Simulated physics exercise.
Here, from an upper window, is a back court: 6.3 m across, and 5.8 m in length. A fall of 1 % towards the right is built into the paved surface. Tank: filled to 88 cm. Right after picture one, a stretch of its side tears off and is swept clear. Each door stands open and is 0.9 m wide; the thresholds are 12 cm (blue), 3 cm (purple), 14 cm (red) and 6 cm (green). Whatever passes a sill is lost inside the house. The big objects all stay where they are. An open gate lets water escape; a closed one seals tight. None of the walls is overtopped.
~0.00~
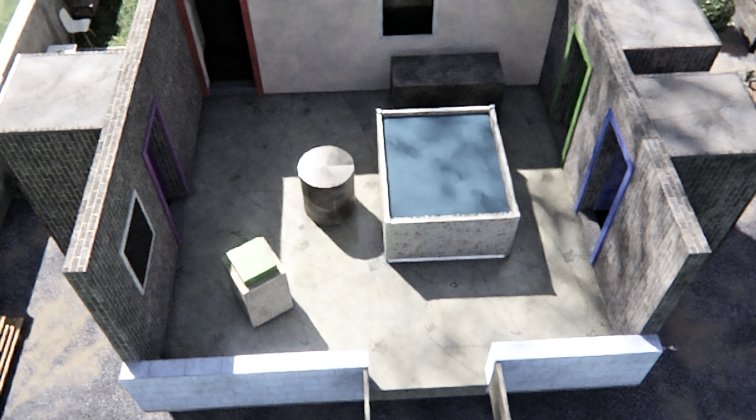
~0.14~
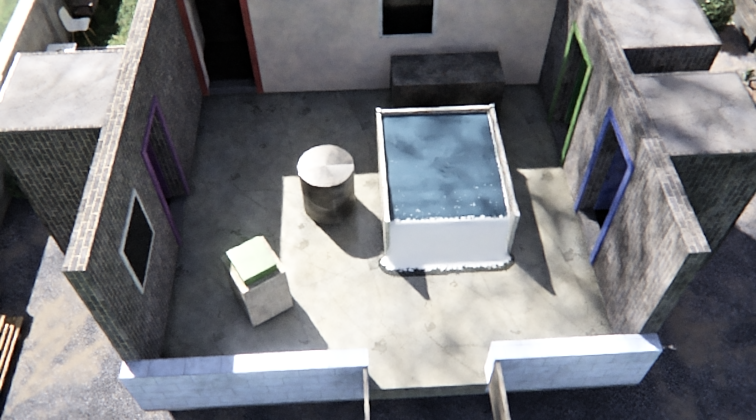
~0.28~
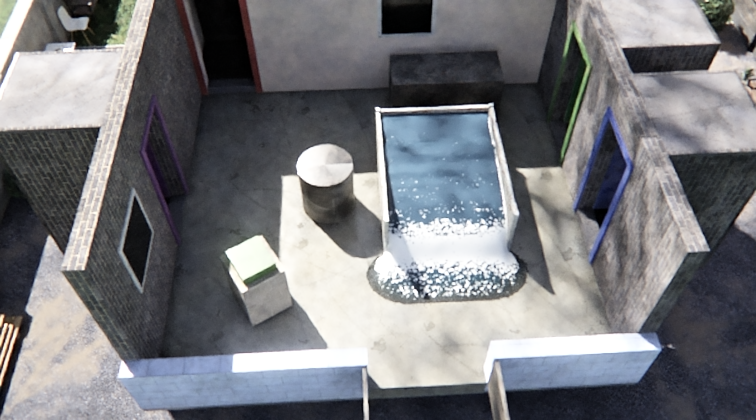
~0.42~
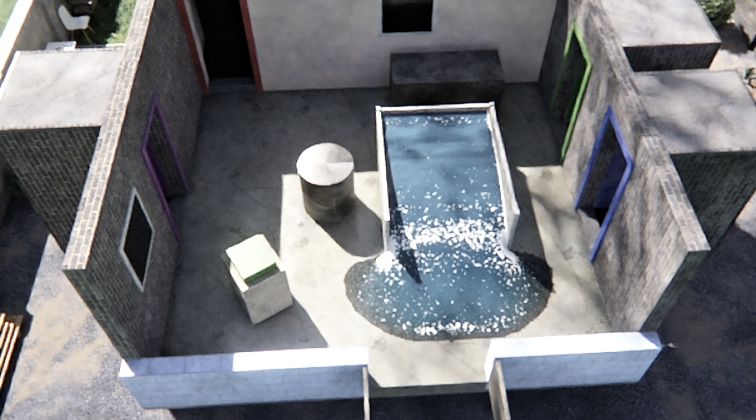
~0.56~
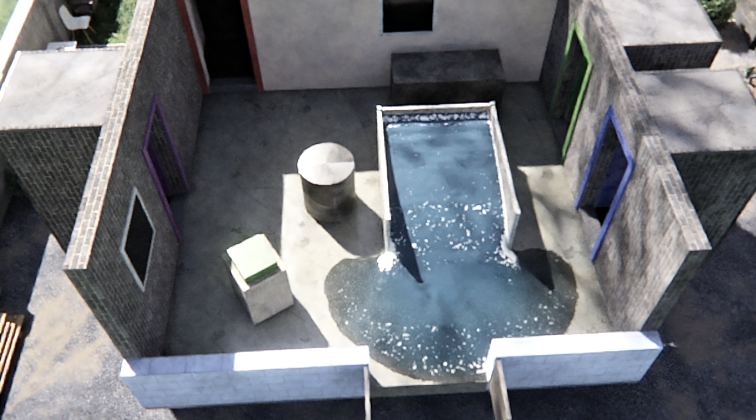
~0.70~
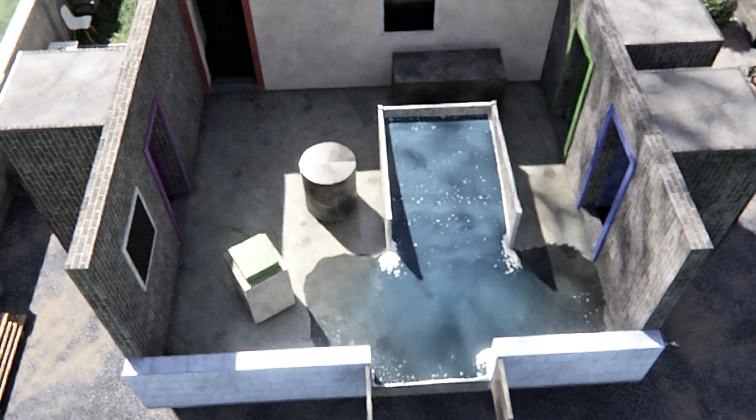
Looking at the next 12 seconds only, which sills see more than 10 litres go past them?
As I see it, blue door: Within the limit. Purple door: Within the limit. Red door: Within the limit. Green door: Past the limit.
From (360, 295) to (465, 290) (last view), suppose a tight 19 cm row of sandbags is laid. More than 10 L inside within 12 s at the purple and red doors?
Well, the purple one ends up more than allowed and the red one ends up within bounds.
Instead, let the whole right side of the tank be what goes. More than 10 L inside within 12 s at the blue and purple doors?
Door blue goes beyond, door purple goes beyond.
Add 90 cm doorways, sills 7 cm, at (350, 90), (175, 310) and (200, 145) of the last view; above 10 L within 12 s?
Check each in turn: The first fails, the second succeeds, the third fails.
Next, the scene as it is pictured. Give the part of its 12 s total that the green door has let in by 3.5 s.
About 0%.
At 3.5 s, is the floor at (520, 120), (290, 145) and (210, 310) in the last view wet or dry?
The first point is awash, the second is not yet hit and the third is awash.
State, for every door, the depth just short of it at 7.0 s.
Centimetres: Blue 7 / purple 3 / red 8 / green 12.
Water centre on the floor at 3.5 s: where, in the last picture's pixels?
Around (454, 254).
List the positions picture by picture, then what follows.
In the first frame, still water, 88 cm deep, in the tank at (443, 164).
In the second frame, the front is at (382, 262), 1.0 m from the gap at (448, 244); 0.5 m2 of floor is under water; 88 cm left at the back of the tank.
In the third frame, the front is at (374, 281), 1.2 m from the gap at (447, 244); 1.5 m2 of floor is under water; 88 cm left at the back of the tank.
In the fourth frame, water pours out at (448, 244) and has run 1.6 m, to (360, 305); typically 12 cm deep outside, 84 cm at the tank's back.
In the fifth frame, water pours out at (449, 244) and has run 2.1 m, to a hidden place; typically 9 cm deep outside, 76 cm at the tank's back.
In the sixth frame, water pours out at (450, 244) and has run 2.5 m, to a hidden place; typically 9 cm deep outside, 75 cm at the tank's back.
After 1.4 s water covers 30 % of the floor and is deepest (58 cm) near (608, 357); blue door not reached, purple door not reached, red door not reached, green door not reached.
After 2.2 s water covers 35 % of the floor and is deepest (50 cm) near (608, 357); blue door 12 cm at the sill, 0 L in, purple door not reached, red door not reached, green door not reached.
After 3.5 s water covers 55 % of the floor and is deepest (26 cm) near (608, 357); blue door 11 cm at the sill, 0 L in, purple door 3 cm at the sill, 0 L in, red door not reached, green door 4 cm at the sill, 0 L in.
After 7.0 s water covers 90 % of the floor and is deepest (16 cm) near (563, 163); blue door 7 cm at the sill, 0 L in, purple door 3 cm at the sill, 0 L in, red door 8 cm at the sill, 0 L in, green door 12 cm at the sill, 45 L in.
After 12.0 s water covers 95 % of the floor and is deepest (10 cm) near (621, 357); blue door 8 cm at the sill, 0 L in, purple door 4 cm at the sill, 4 L in, red door 4 cm at the sill, 0 L in, green door 8 cm at the sill, 76 L in.
